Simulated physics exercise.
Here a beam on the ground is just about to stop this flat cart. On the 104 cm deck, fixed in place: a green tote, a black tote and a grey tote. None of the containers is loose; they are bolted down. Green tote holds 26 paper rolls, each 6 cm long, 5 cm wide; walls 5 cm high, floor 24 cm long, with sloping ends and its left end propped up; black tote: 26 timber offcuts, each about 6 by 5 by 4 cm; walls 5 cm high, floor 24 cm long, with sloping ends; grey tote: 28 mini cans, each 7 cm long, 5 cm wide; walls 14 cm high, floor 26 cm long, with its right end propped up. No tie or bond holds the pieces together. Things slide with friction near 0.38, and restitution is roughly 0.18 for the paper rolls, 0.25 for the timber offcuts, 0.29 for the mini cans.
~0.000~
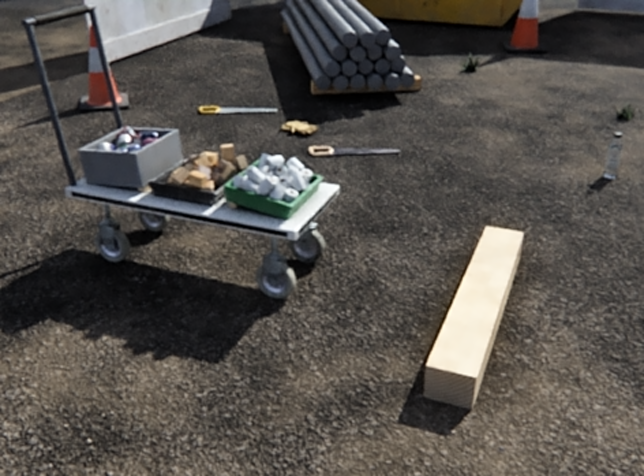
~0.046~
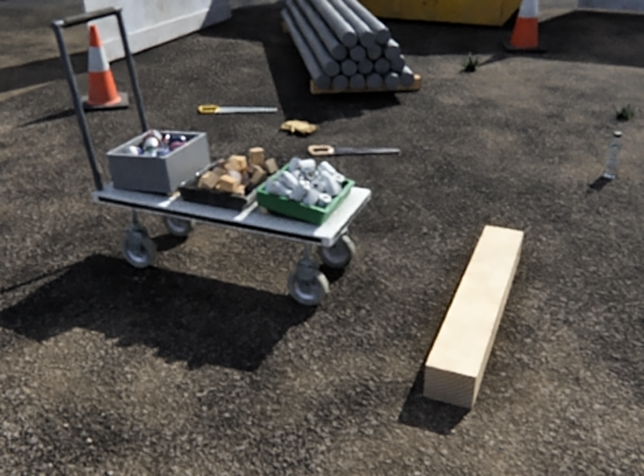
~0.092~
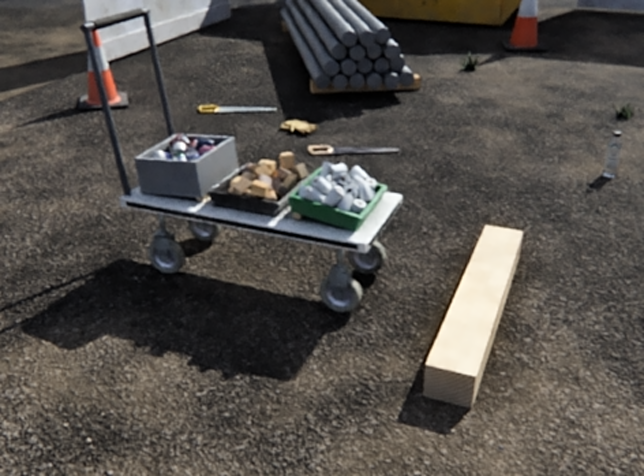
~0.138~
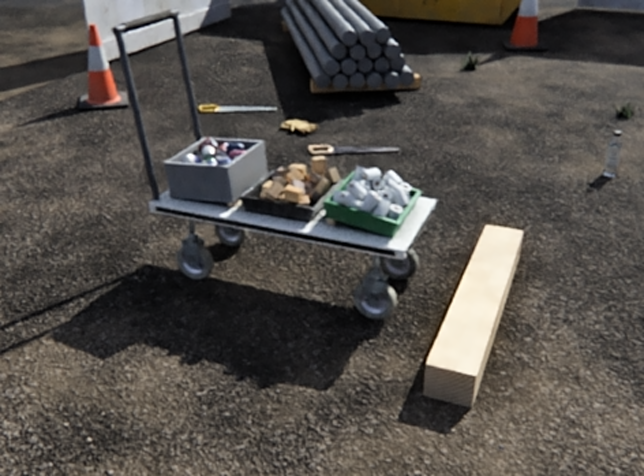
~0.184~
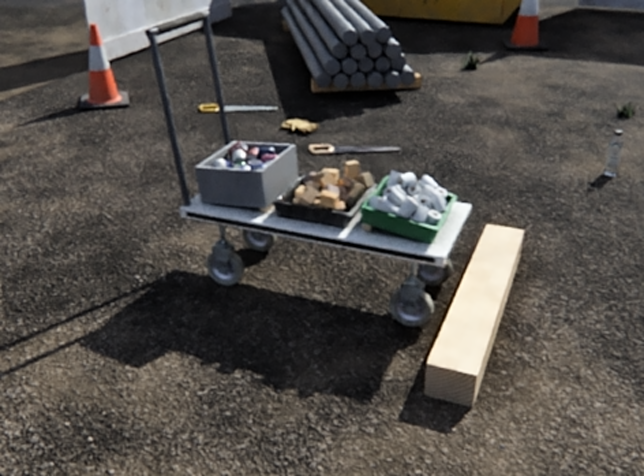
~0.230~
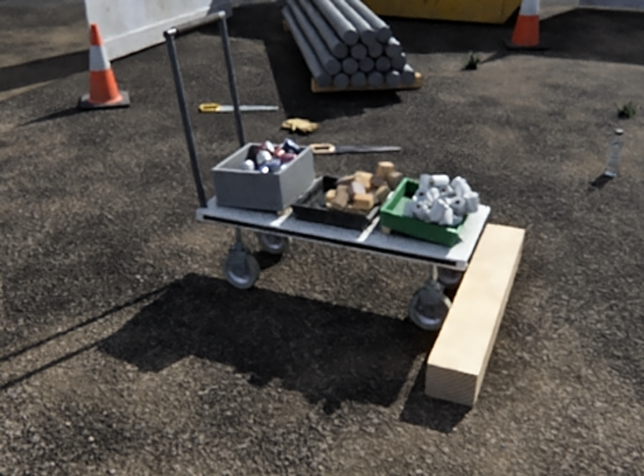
Paved yard, a flat cart of grey, black and green totes rolling right up against a wooden beam, loose pieces shifting rightward.
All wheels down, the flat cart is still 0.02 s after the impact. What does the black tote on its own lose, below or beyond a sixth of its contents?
On its own the black tote loses beyond a sixth of its contents.
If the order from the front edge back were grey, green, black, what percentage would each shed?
Green tote 20 %, black tote 40 %, grey tote 10 %.
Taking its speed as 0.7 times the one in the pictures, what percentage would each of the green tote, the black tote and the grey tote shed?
In that case the green tote sheds 40 per cent, the black tote 30 per cent and the grey tote 0 per cent.
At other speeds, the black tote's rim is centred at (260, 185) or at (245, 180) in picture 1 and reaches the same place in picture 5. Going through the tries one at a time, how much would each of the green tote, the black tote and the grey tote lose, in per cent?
Green tote: 30 / 30 percent; black tote: 20 / 30 percent; grey tote: 0 / 0 percent.
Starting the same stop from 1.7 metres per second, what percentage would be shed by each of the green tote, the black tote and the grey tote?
In that case the green tote sheds 30 per cent of its load, the black tote 20 per cent, and the grey tote 0 per cent.
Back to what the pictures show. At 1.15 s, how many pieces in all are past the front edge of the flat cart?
I'd estimate close to 16 pieces.
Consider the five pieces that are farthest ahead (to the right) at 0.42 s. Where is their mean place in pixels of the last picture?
Near (566, 213).
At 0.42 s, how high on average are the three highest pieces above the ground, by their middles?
About 64 cm up, on average.
After 0.30 s, 7 of 26 out of the green tote, 6 of 26 out of the black tote and 1 of 28 out of the grey tote.
After 0.42 s, 11 of 26 out of the green tote, 10 of 26 out of the black tote and 1 of 28 out of the grey tote.
After 0.65 s, 14 of 26 out of the green tote, 10 of 26 out of the black tote and 1 of 28 out of the grey tote.
Outcome (at 1.15 s), 14 of 26 out of the green tote, 10 of 26 out of the black tote and 1 of 28 out of the grey tote. Asked share, 10 of 26, 38 per cent.
